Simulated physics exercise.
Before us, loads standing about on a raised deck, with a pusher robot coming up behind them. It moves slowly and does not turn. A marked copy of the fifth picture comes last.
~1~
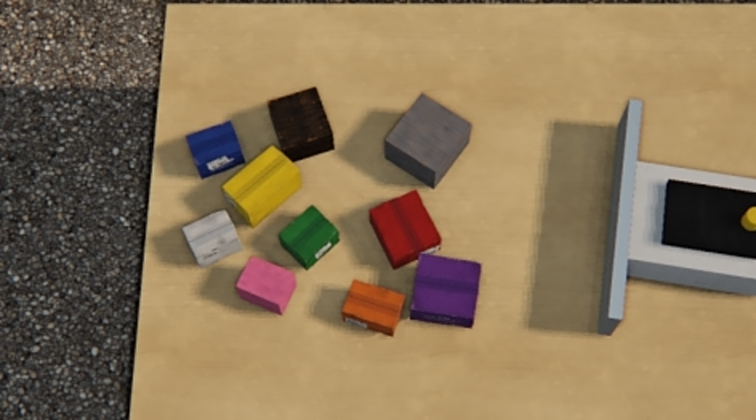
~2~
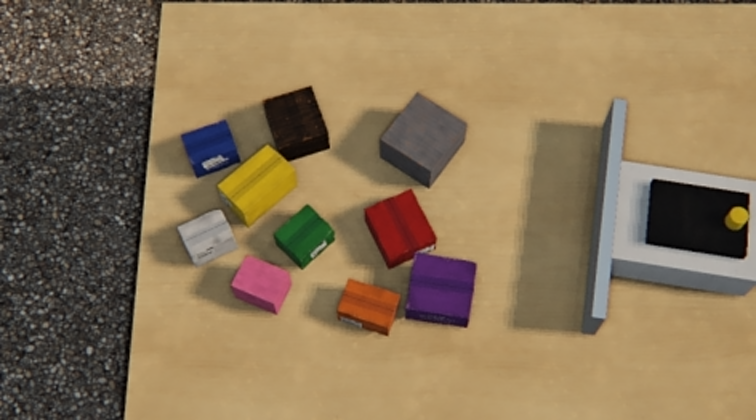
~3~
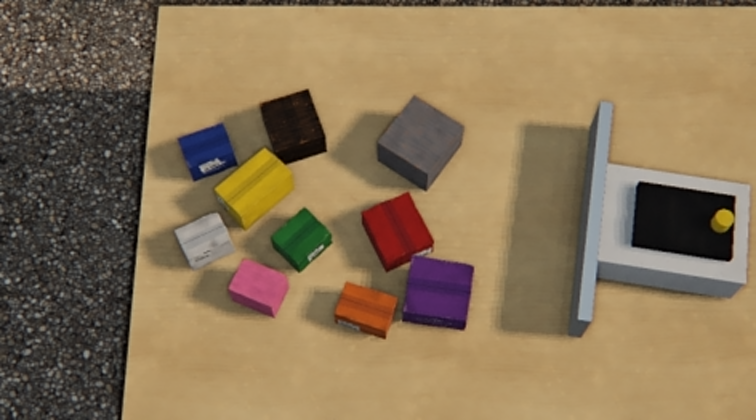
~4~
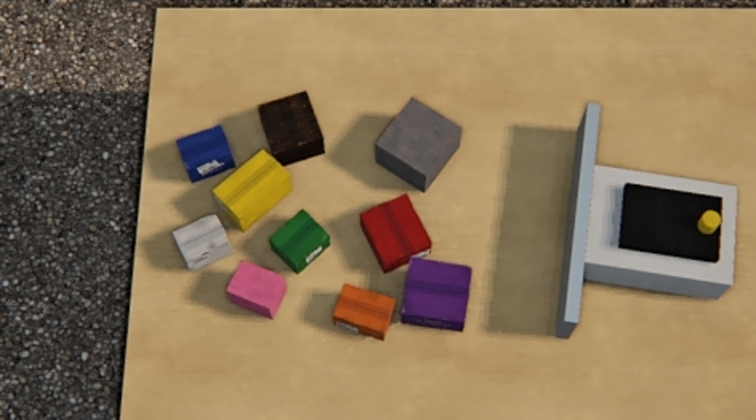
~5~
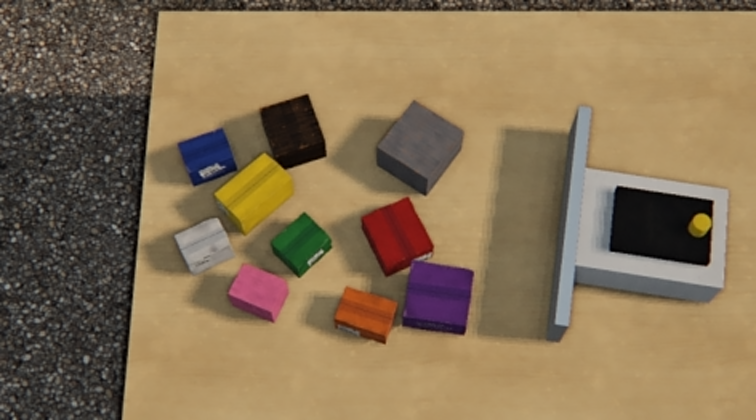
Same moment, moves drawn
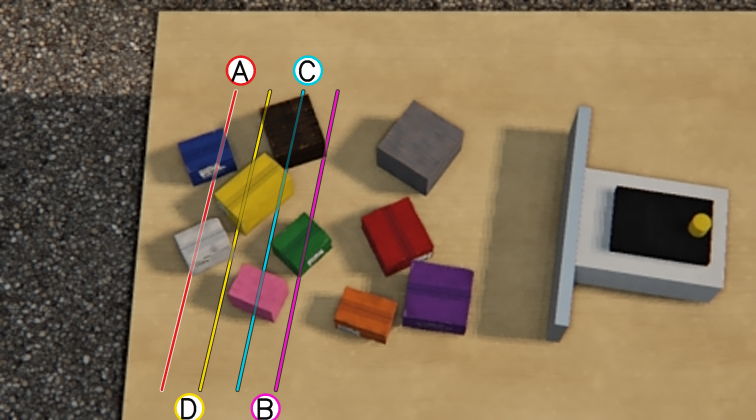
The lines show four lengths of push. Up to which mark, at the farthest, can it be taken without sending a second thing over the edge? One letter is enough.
C is the last line within the limit.
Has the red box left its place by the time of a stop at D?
Yes.
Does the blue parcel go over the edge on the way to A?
Yes.
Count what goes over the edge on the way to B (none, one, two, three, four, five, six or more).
In all, none.
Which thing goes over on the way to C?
The pink crate goes over.
On the copy, A at (201, 232); B at (308, 232); C at (272, 232); D at (237, 232).
On C. First, robot (545, 224); orange parcel (349, 318); purple box (412, 297).
Then, robot (435, 224); pink crate (195, 289); orange parcel (239, 315).
Finally, robot (353, 224); pink crate over the edge; white parcel (146, 233); one fallen.
By contrast, A drops six; B is within the limit but short; D drops three.
